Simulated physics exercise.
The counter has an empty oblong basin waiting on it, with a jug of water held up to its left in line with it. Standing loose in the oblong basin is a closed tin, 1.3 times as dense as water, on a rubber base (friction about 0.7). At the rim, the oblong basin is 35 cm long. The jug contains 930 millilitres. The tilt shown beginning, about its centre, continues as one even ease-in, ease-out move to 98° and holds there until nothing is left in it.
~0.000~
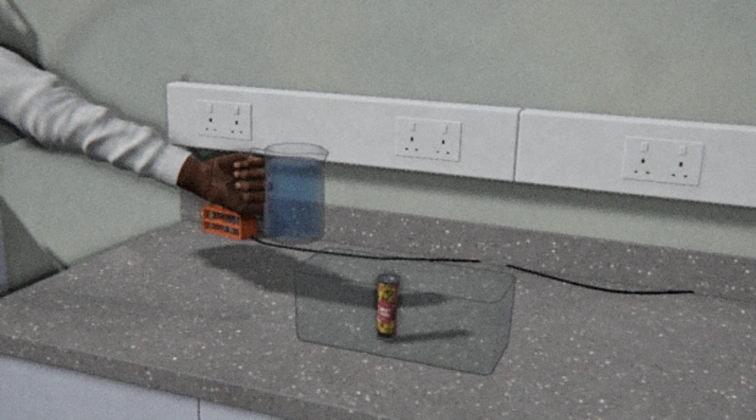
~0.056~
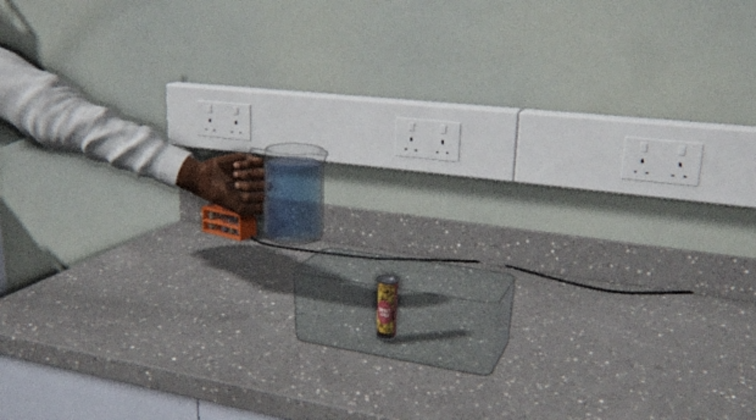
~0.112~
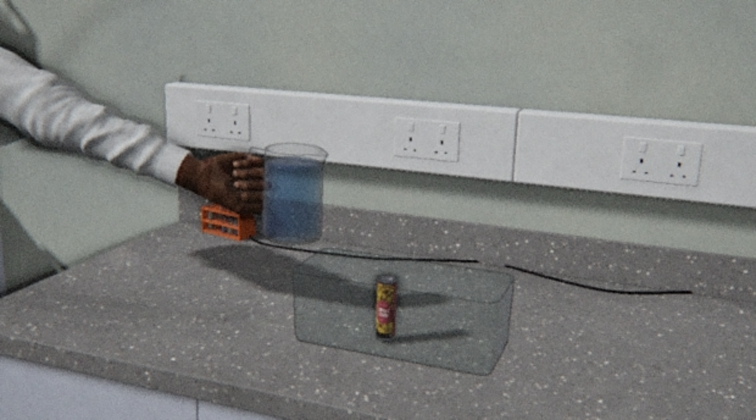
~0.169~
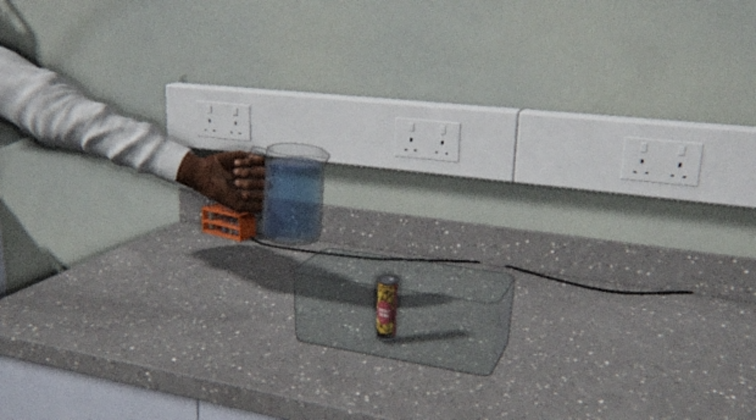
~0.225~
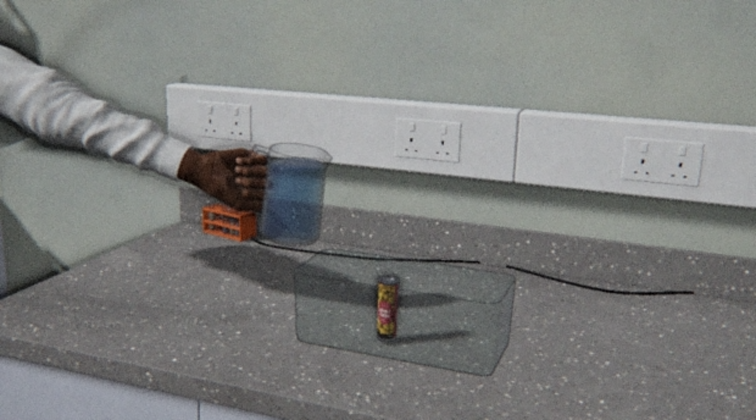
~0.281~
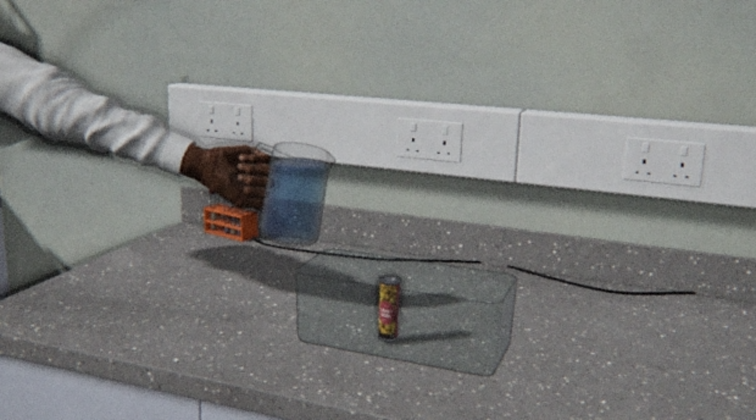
A hand at the left held a clear jug of blue water above a grey counter and slowly tilted it slightly to the right, while a small patterned tin stood still in a clear oblong basin.
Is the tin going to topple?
Yes, looks to me like it can't hold out.
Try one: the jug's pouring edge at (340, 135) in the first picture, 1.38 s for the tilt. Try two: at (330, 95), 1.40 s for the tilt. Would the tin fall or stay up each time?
First it stays on its base; then it stays on its base.
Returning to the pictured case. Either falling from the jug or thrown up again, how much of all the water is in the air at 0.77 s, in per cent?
6 %.
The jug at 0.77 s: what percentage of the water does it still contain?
About 92 per cent.
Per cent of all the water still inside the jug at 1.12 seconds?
About 58 percent.
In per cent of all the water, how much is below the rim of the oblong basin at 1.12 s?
Roughly 28 per cent.
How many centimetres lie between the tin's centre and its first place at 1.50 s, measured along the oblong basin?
Close to 8 cm.
Then, 0.77 s in, the tilt is 56° and 93 per cent is still to pour; the tin stands where it began.
Then, 1.12 s in, the tilt is 89° and 58 per cent is still to pour; the tin stands where it began.
Then, 1.50 s in, the tilt is 98° and 16 per cent is still to pour; the tin lies on its side.
Then, 1.90 s in, the tilt is 98° and 3 per cent is still to pour; the tin lies on its side.
Finally, the tin lies on its side.
